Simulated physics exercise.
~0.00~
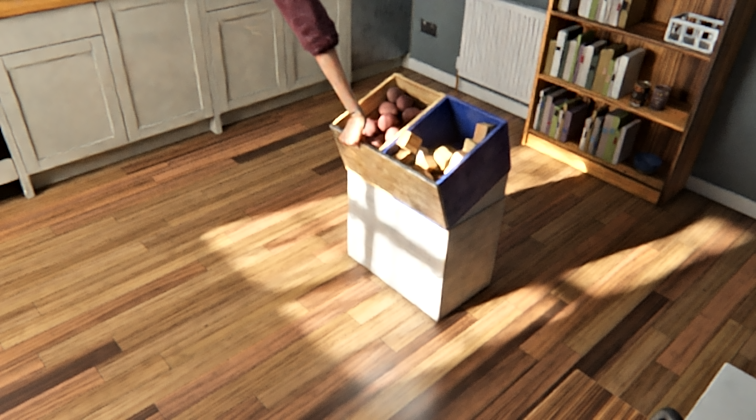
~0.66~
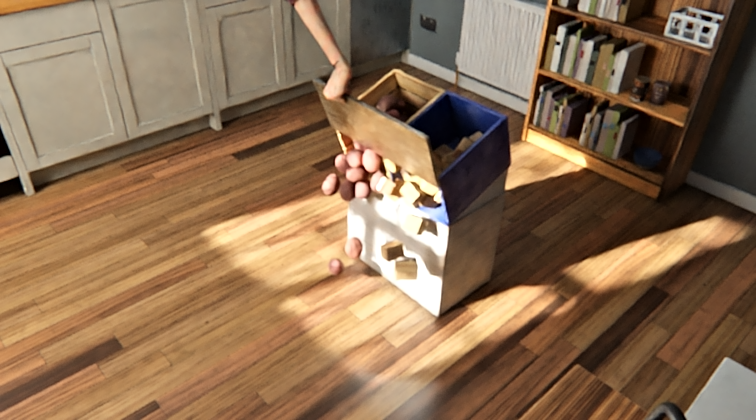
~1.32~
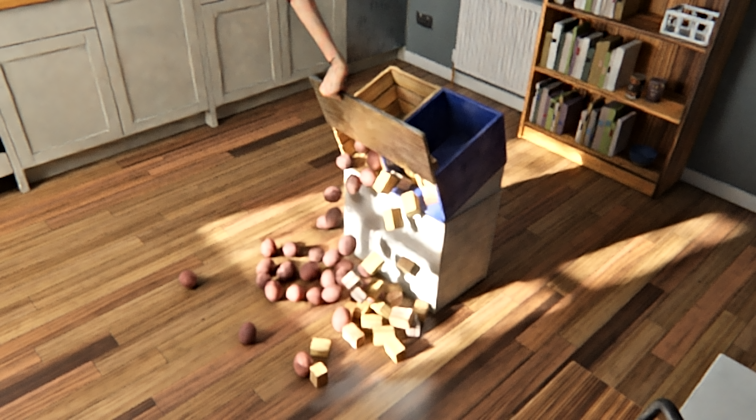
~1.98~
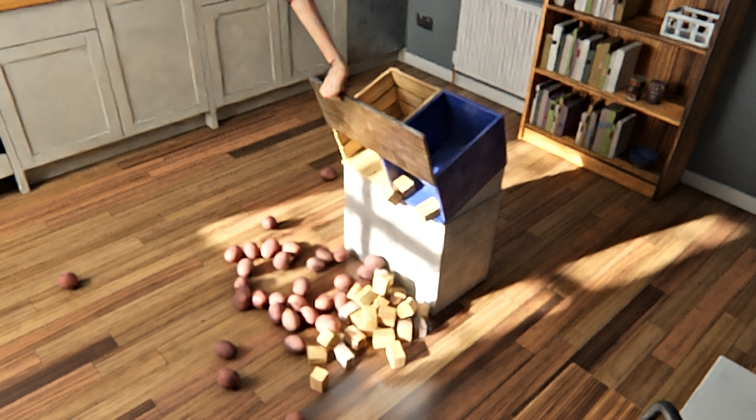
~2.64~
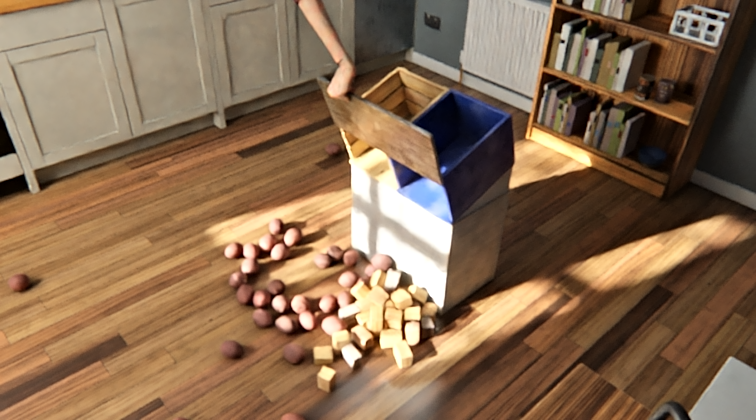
A hand lifts the gate on two bins, and potatoes and wooden blocks spill onto the floor.
